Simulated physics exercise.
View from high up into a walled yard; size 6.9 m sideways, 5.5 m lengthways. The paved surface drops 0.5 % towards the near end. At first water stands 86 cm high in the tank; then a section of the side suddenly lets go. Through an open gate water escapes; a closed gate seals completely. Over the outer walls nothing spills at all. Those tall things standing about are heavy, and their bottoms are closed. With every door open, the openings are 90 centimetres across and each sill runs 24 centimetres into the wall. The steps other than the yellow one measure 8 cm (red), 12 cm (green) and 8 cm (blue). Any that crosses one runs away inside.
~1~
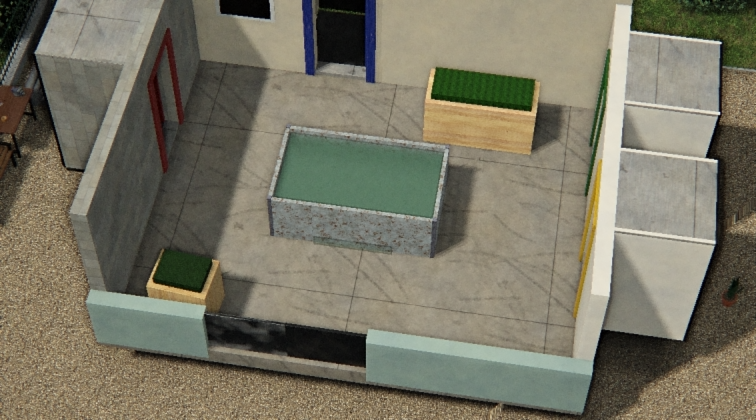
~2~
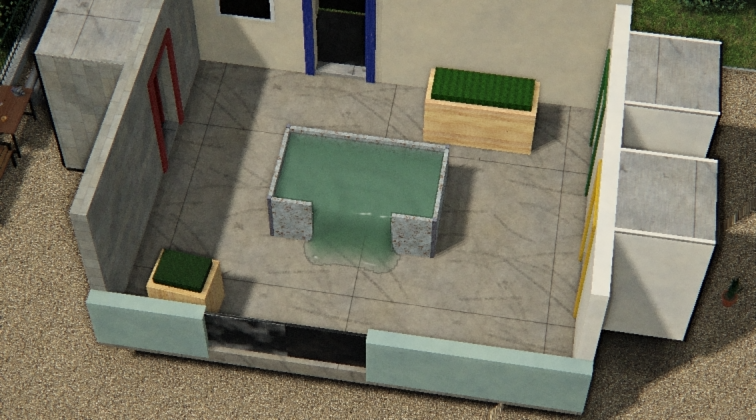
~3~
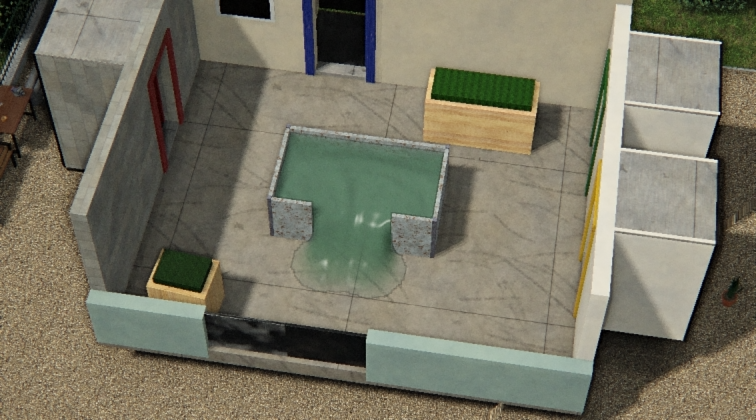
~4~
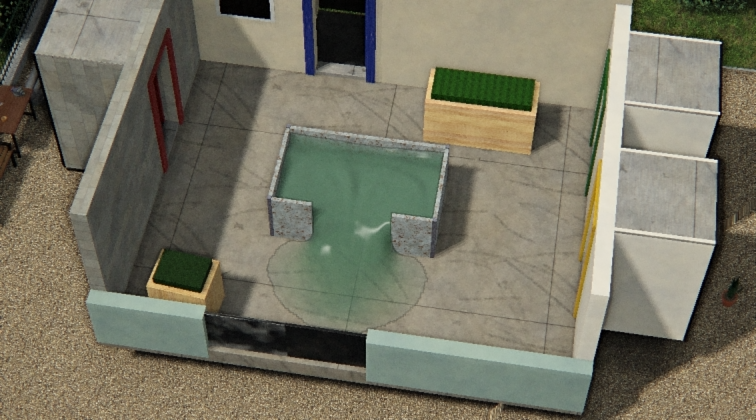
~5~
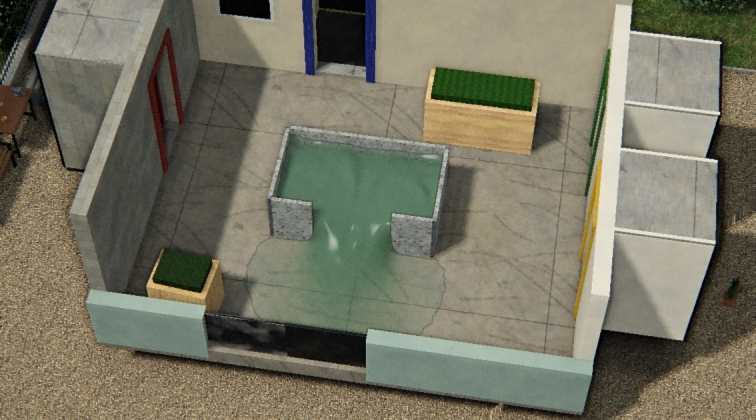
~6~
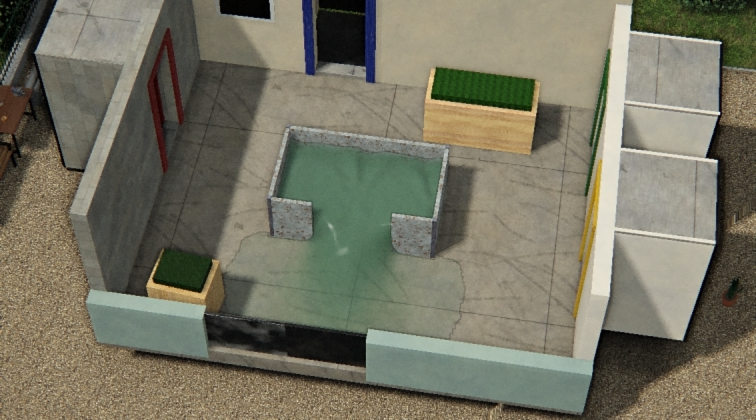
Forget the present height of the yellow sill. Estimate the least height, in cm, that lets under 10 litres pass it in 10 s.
I would say 13.5 cm.
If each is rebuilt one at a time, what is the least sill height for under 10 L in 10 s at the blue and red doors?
About 11.5 cm at blue and 9.5 cm at red.
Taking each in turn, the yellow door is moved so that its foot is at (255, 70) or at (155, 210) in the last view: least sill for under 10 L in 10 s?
About 12.5 cm, then about 8.5 cm.
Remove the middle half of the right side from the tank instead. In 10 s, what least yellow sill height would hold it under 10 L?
Near 30 cm.
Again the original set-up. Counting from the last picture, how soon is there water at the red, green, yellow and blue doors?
The red door gets it at 2.4 s, the green door at 2.2 s, the yellow door at 1.4 s and the blue door at 3.2 s.
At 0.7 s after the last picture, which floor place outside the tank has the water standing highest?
At about pixel (220, 337).
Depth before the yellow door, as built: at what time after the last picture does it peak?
Approximately 2.4 s.
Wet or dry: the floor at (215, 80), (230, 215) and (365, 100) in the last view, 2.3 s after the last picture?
In order: Untouched, soaked, untouched.
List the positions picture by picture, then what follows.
In the first picture, still water, 86 cm deep, in the tank at (360, 176); the yellow door at (587, 248) is dry.
In the second picture, the gap is at (352, 231), the front 0.4 m out at (315, 260); the back of the tank holds 86 cm.
In the third picture, the gap is at (352, 233), the front 0.9 m out at (321, 287); the back of the tank holds 79 cm.
In the fourth picture, water pours out at (352, 234) and has run 1.6 m, to (320, 324); about 10 cm deep outside, 73 cm at the back.
In the fifth picture, water pours out at (352, 234) and has run 2.0 m, to a hidden place; about 8 cm deep outside, 71 cm at the back.
In the sixth picture, the gap is at (352, 233), the front 2.1 m out at a hidden place; the back of the tank holds 65 cm; 2.0 m in a straight line remain to the yellow door at (587, 248).
Then, 0.7 s after the last picture water covers 25 % of the floor, deepest (63 cm) near (220, 337); it has not reached the yellow door.
Then, 2.3 s after the last picture water covers 60 % of the floor, deepest (34 cm) near (328, 343); 18 cm at the yellow door, 0 litres in over its 27 cm sill.
Then, 9.3 s after the last picture water covers 100 % of the floor, deepest (16 cm) near (345, 164); 8 cm at the yellow door, 0 litres in over its 27 cm sill.
At the yellow door as built, the water peaked near 18 cm, 2.3 s after the last picture.
Run again over the same 10 s with other heights there, 23 litres in over 11.5 cm, 4 litres over 15.5 cm. The limit of 10 litres is kept from about 13.5 cm up.
